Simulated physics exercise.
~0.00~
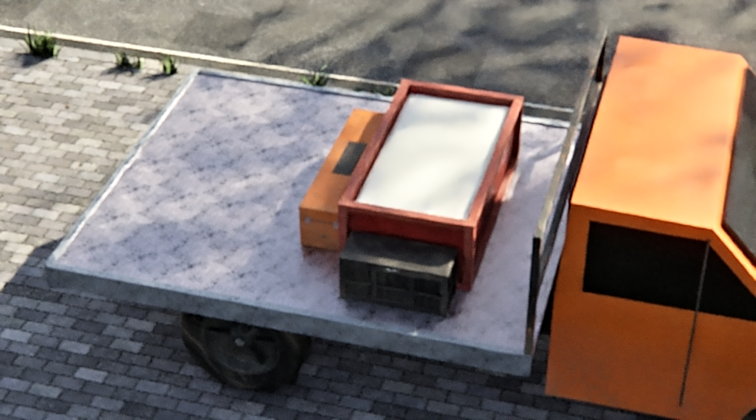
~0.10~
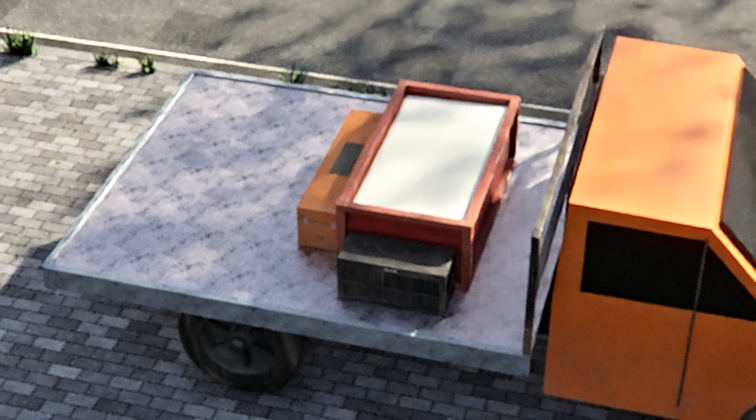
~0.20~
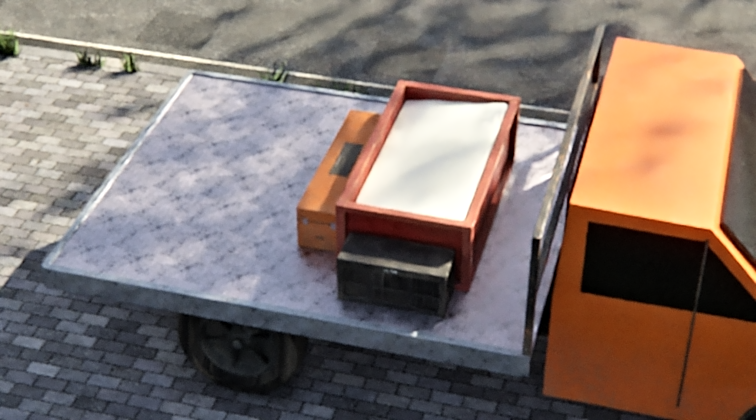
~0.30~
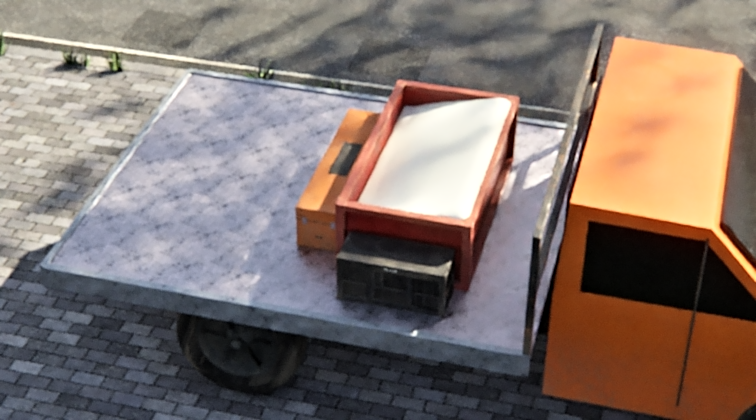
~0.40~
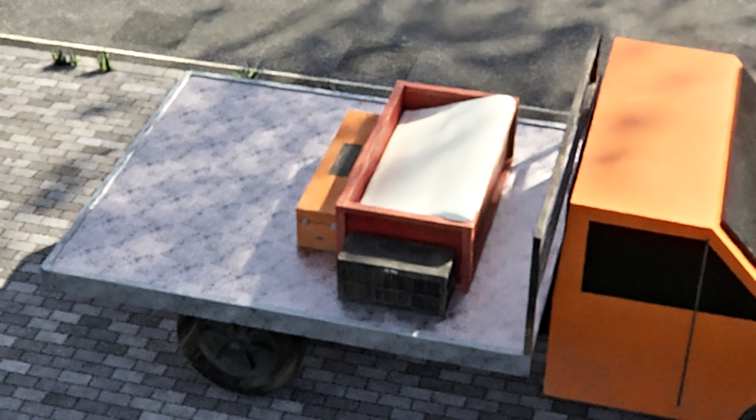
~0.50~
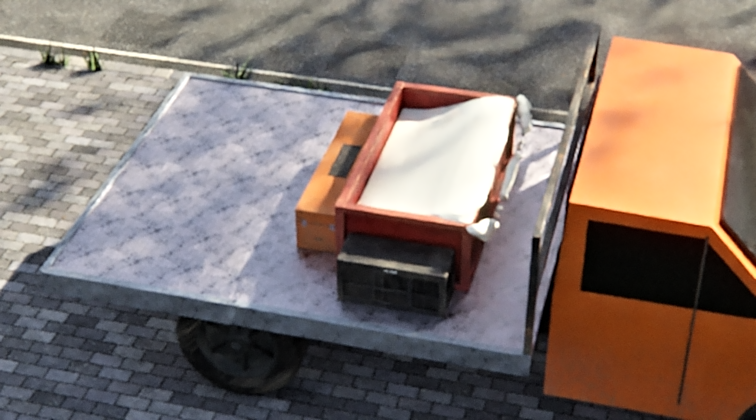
Orange flatbed pickup rolling right and slowing, whitewash in its red tank heaping toward the cab and slopping over the rim.
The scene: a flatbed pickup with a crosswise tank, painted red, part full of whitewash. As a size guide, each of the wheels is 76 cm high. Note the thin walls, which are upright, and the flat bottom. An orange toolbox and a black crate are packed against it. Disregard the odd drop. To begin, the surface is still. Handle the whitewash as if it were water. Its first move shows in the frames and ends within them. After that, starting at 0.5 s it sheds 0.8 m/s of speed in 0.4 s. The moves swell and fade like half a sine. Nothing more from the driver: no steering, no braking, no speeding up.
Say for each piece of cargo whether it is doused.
Orange toolbox - missed. Black crate - missed.
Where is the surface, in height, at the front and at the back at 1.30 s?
Roughly 32 cm in front and 34 cm behind.
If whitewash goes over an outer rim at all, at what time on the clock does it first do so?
Looks like it happens close to 0.6 s in.
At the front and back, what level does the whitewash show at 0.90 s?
Roughly 34 cm in front and 32 cm behind.
By 0.90 s it stands 32 cm high behind and 35 cm in front; 3 per cent has gone over the front.
By 1.30 s it stands 34 cm high behind and 32 cm in front; 3 per cent has gone over the front.
By 1.80 s it stands 32 cm high behind and 33 cm in front; 3 per cent has gone over the front.
By 3.88 s 3 per cent has gone over the front; the orange toolbox has caught nothing and the black crate a few drops.
